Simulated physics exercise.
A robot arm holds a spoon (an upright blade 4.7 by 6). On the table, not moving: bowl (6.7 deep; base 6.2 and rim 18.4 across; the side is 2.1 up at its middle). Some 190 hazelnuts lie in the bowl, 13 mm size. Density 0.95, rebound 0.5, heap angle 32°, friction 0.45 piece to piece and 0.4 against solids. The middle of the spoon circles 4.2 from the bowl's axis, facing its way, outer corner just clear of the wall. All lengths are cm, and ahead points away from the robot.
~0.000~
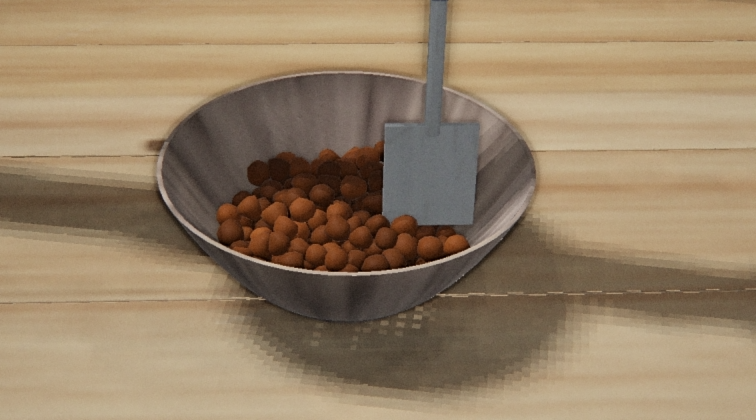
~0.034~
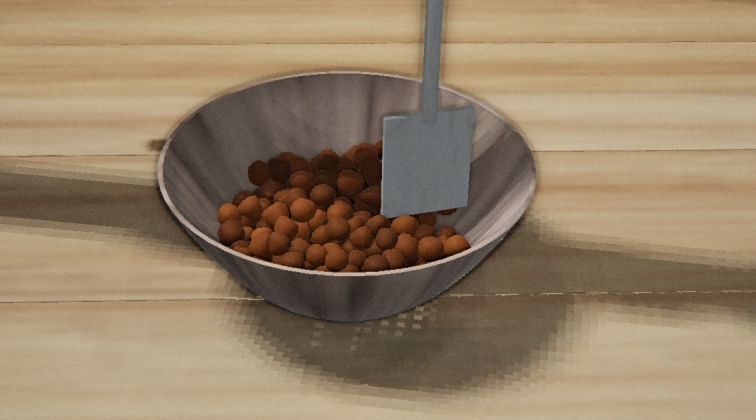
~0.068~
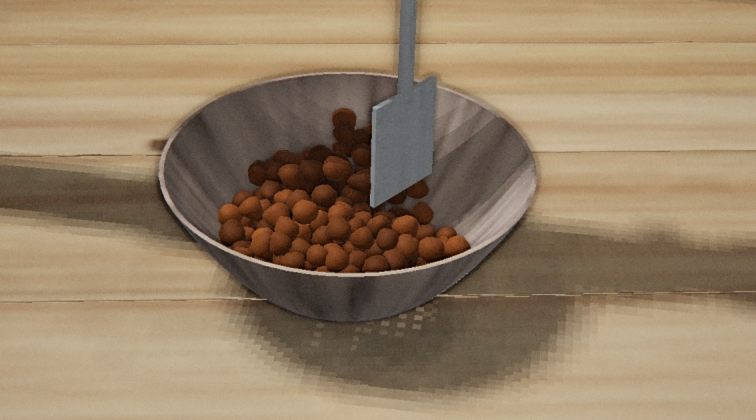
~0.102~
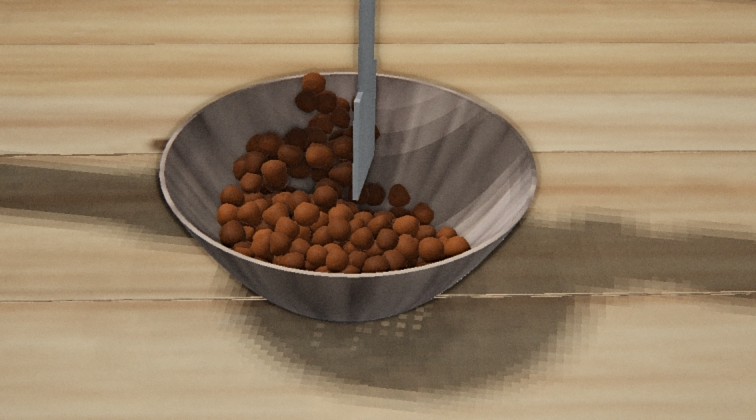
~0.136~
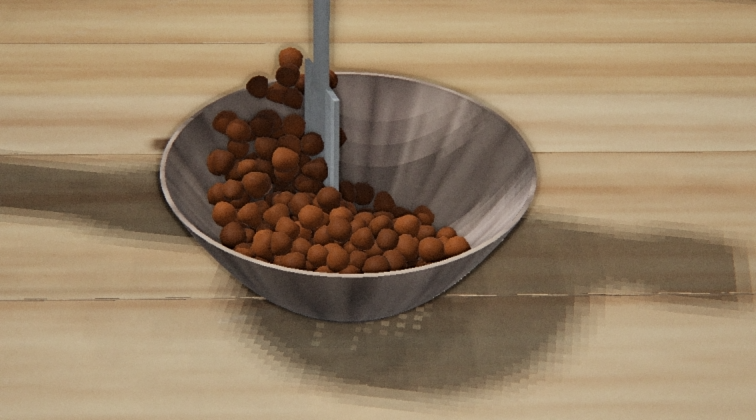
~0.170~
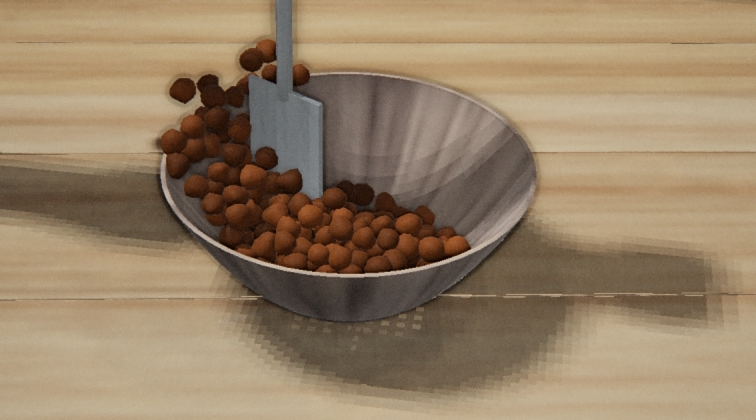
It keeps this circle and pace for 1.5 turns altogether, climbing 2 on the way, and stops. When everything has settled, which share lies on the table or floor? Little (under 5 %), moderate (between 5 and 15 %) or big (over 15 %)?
Share on the table or floor: Big (over 15 %).
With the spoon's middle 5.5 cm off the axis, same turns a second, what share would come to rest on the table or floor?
Then about 0 per cent.
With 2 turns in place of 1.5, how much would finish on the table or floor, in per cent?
It would be near 20 per cent.
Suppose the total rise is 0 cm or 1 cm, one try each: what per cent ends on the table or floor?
Some 35 and 25 per cent.
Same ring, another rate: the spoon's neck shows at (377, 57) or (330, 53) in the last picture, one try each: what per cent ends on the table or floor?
Some 0 and 10 per cent.
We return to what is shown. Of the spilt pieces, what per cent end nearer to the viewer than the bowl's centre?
Roughly 60 per cent.
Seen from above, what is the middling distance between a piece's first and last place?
Some 3 cm.
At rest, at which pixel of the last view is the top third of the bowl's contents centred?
Around (362, 223).
After 0.33 s, 293° round, highest piece 10 above the table; 165 in the bowl, 10 on the table or floor, 16 in flight or on the tool.
After 0.50 s, 85° round, highest piece 8 above the table; 150 in the bowl, 35 on the table or floor, 6 in flight or on the tool.
After 0.78 s, 180° round, highest piece 4 above the table; 148 in the bowl, 43 on the table or floor.
After 1.48 s, 180° round, highest piece 4 above the table; 148 in the bowl, 43 on the table or floor.
In the end, 148 in the bowl, 43 on the table or floor. That is 23 % on the table or floor.
